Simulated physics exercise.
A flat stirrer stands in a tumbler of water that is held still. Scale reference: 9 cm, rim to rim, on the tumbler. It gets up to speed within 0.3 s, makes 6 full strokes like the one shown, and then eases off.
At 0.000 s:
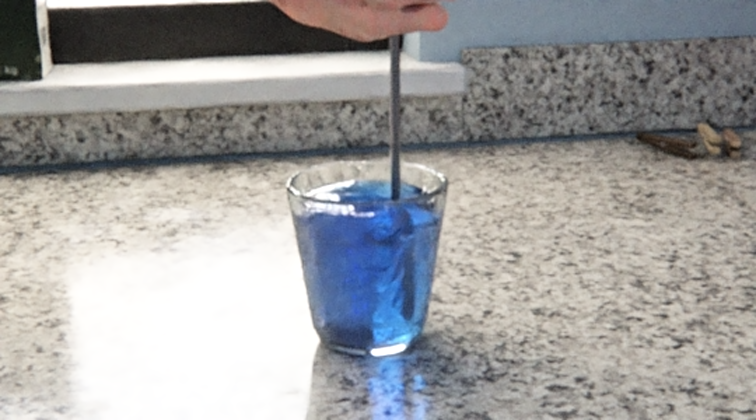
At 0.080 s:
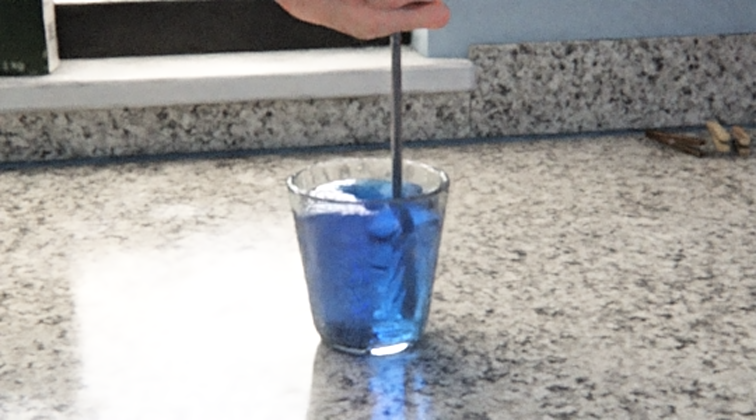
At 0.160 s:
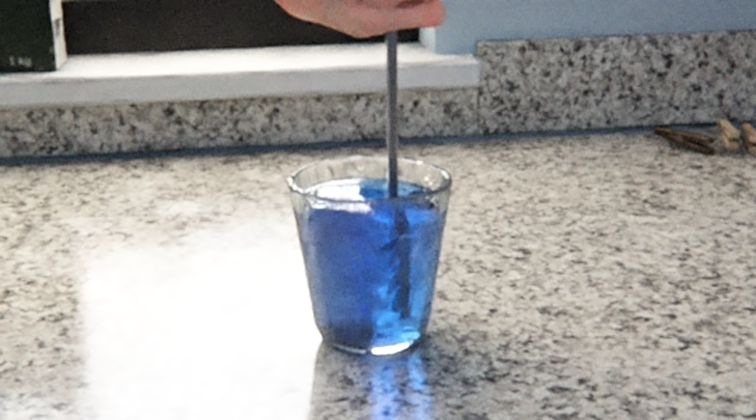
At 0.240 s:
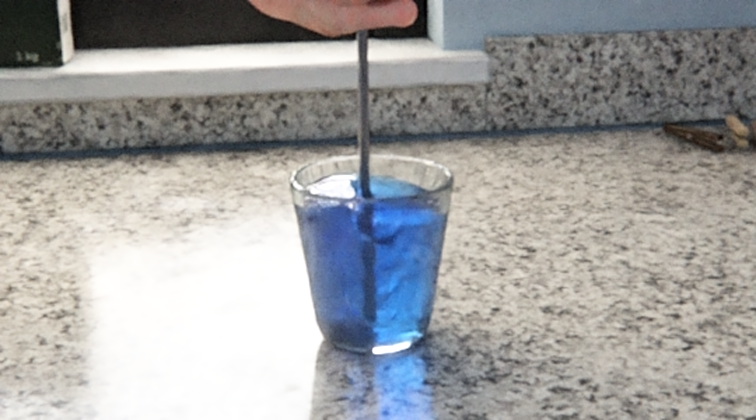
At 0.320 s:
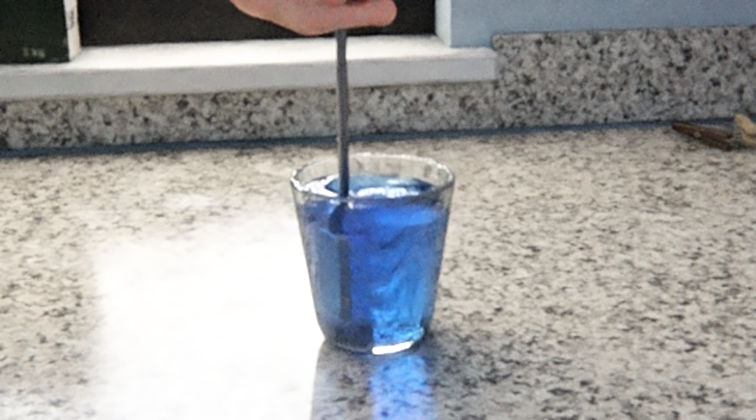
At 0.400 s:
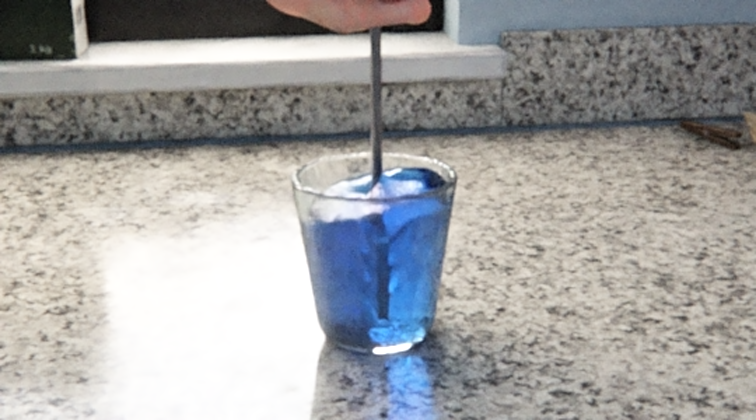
At the start, a hand holds a thin dark stirrer upright toward the right side of a glass of blue liquid on a speckled countertop. The hand moves the stirrer left across the glass while the liquid swirls and its surface tilts, then brings it back right toward the middle.
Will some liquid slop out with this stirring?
Yes, some slops out.
By 0.88 s 3 ml is over the rim.
By 1.35 s 17 ml is over the rim.
By 1.83 s 28 ml is over the rim.
By 2.30 s 37 ml is over the rim.
At rest 37 ml is over the rim.
